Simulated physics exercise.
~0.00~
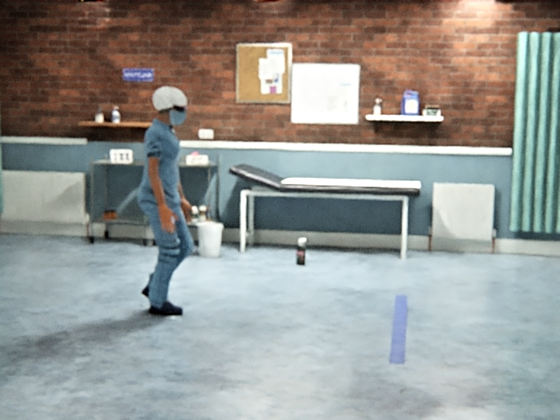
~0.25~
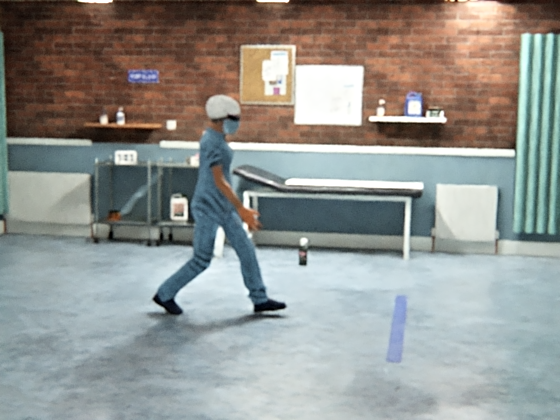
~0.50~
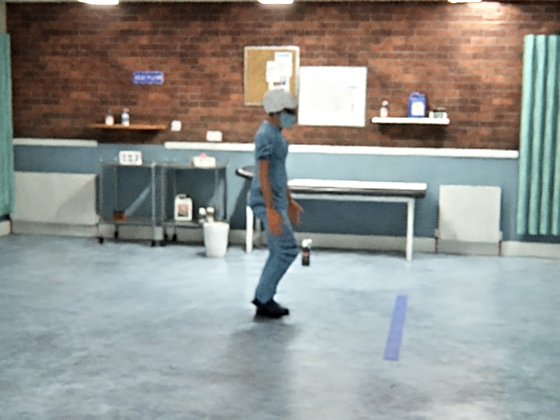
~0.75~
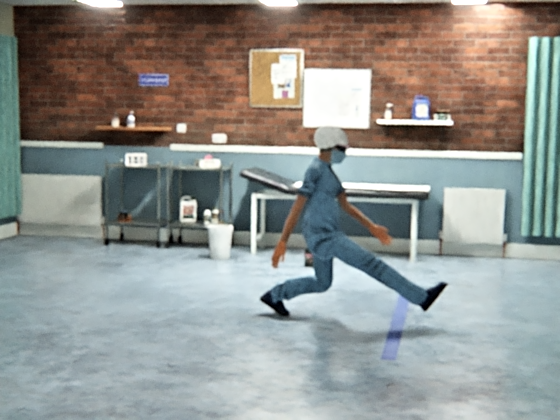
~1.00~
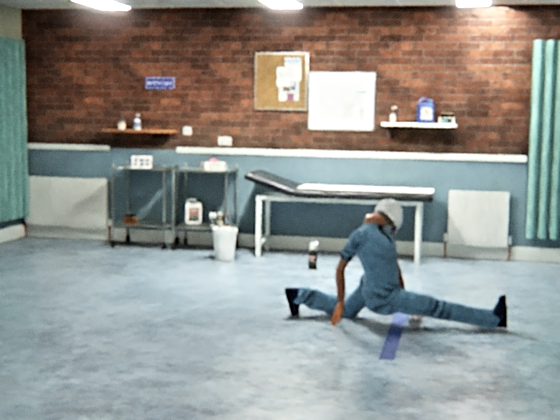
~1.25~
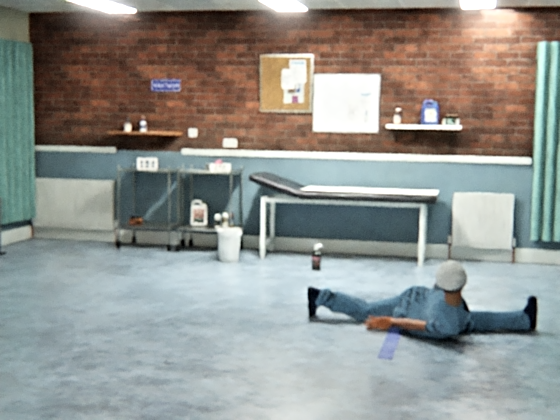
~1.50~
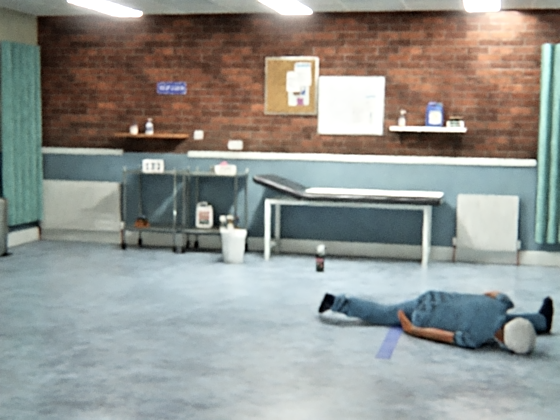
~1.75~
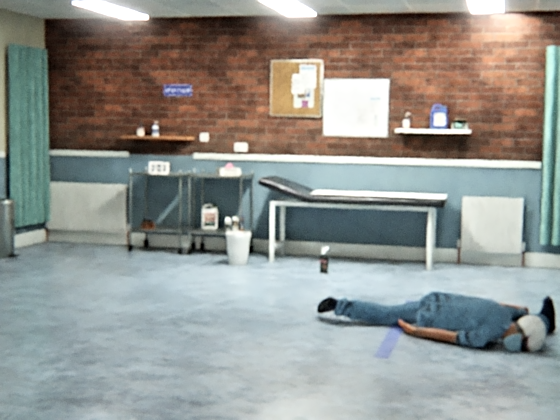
The footage shows a person in blue scrubs, a mask and a pale cap walking right across a clinic room toward blue floor tape, then sliding down with legs spread wide, folding forward and ending face down and still, with hips, chest and head beyond the tape.
